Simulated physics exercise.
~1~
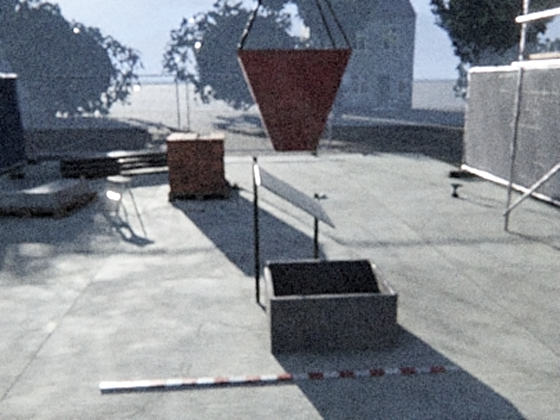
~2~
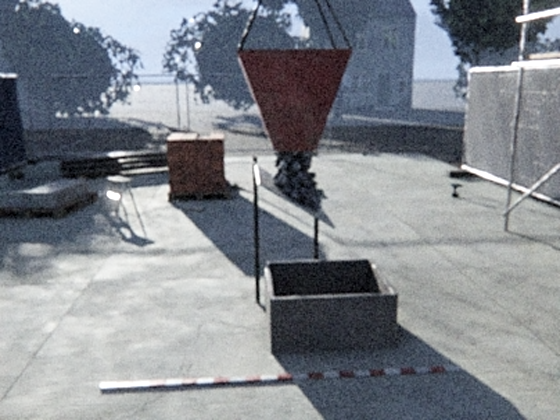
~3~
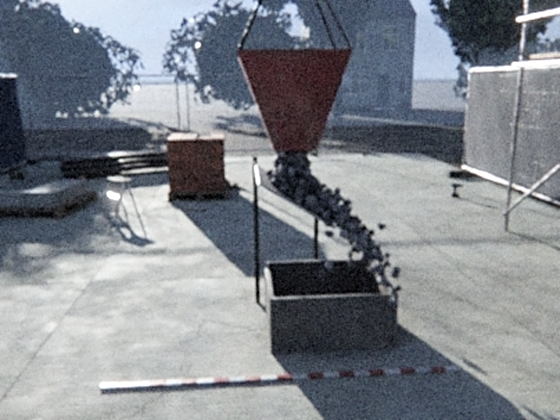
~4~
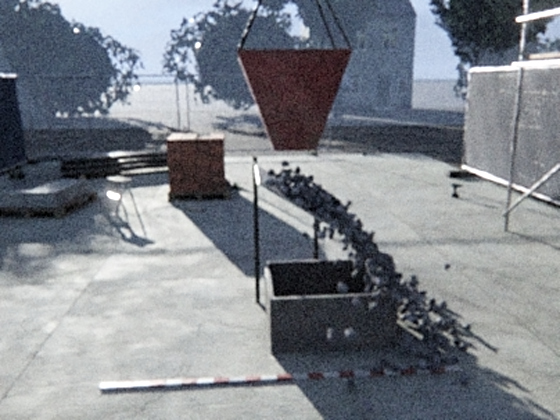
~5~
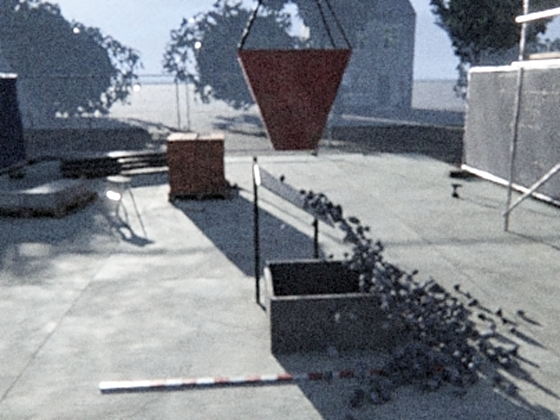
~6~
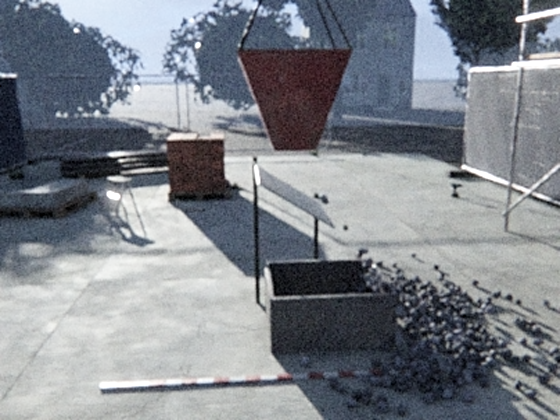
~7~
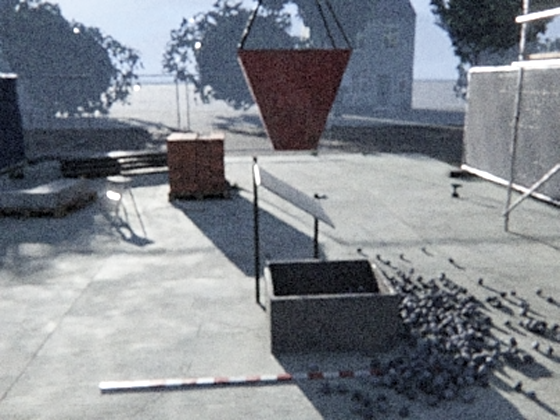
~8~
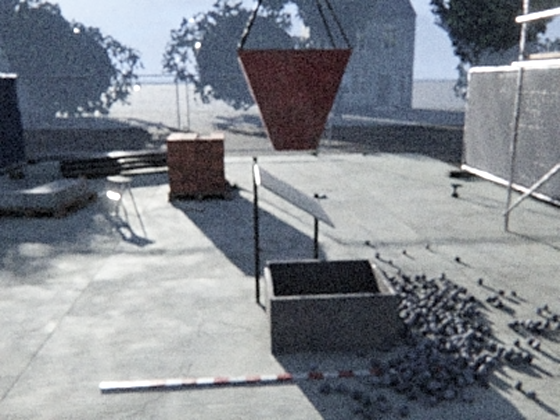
On a paved yard, dark round stones poured from a red hanging hopper onto a sloping steel slide and tumbled down to the right, some landing in the open bin below, but most ending up scattered in a heap on the ground beside it.
